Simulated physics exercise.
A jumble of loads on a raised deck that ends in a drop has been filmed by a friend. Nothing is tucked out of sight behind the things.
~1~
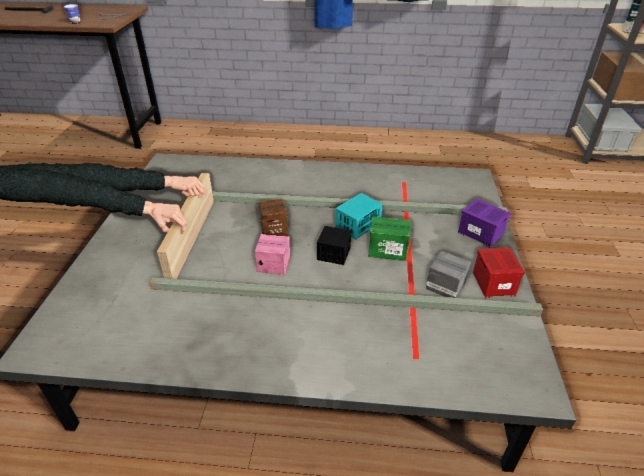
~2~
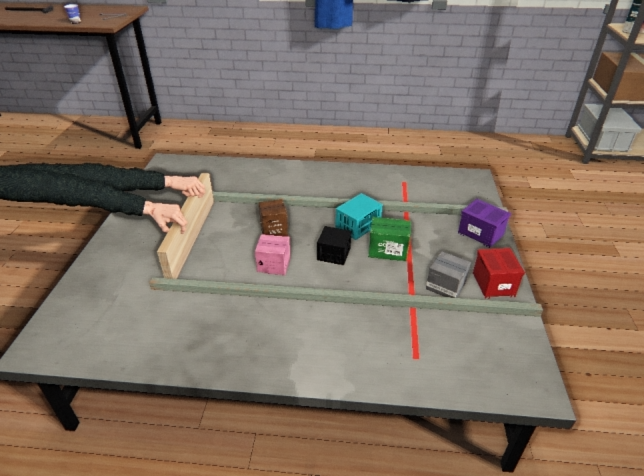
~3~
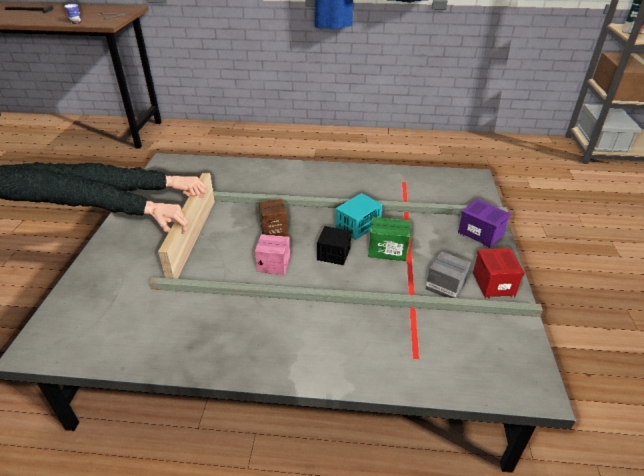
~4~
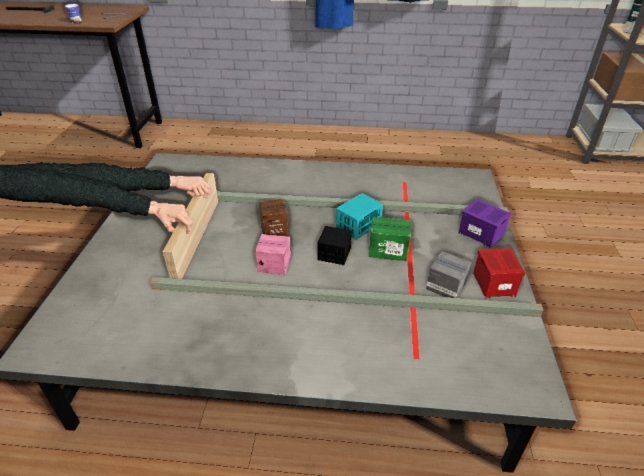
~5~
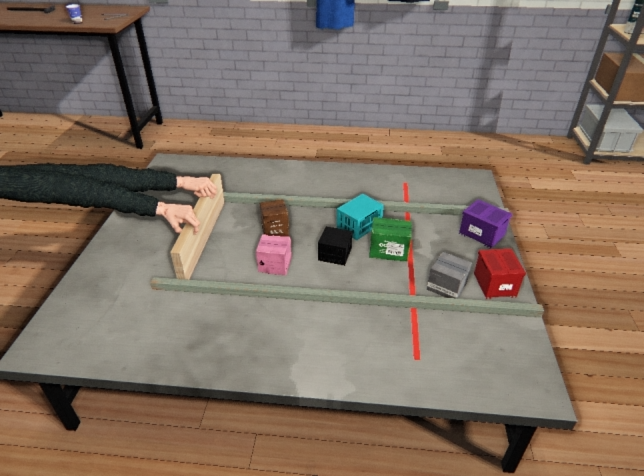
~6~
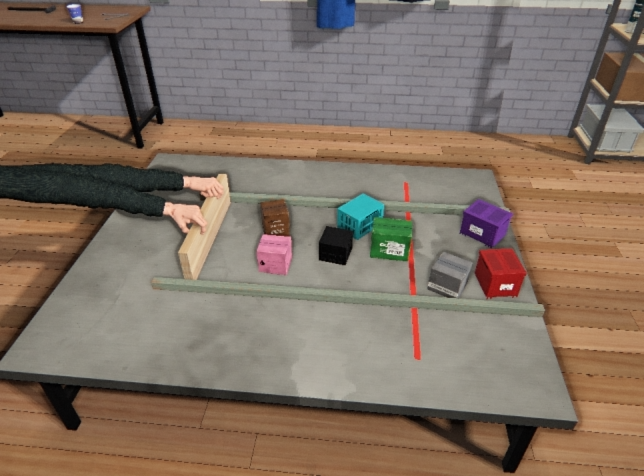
Two hands slide a wooden plank slightly right across a grey table scattered with colourful boxes.
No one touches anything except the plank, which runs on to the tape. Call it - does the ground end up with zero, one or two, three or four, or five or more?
The ground ends up with zero.
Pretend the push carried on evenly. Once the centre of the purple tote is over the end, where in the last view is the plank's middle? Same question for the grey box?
Middle approx. at (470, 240), then approx. at (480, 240).
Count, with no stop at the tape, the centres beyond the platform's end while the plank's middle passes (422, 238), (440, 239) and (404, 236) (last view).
Counts: 0, 0, 0.
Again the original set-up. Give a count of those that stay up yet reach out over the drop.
0 in all.
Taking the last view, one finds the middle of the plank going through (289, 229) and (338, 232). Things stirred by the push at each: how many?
At first I count 2, and then 5.
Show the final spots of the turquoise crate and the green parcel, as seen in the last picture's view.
The turquoise crate ends at (423, 214) and the green parcel at (486, 244).
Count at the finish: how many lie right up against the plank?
The count is 3.
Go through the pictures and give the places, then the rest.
In the first picture, purple tote (483, 223); red tote (497, 273); grey box (448, 275); plank (189, 224); tape (409, 252).
In the second picture, red tote (497, 273); turquoise crate (359, 216).
In the third picture, grey box (448, 276); pink box (273, 255).
In the fourth picture, purple tote (484, 223); green parcel (390, 239).
In the fifth picture, red tote (498, 274); plank (201, 224).
In the sixth picture, purple tote (485, 224); red tote (499, 274); grey box (450, 276); plank (208, 225); tape (411, 252).
Soon after, none off yet; purple tote at rest near (485, 224); red tote at rest near (499, 274); grey box at rest near (450, 276).
At rest, the number that fall off is zero.
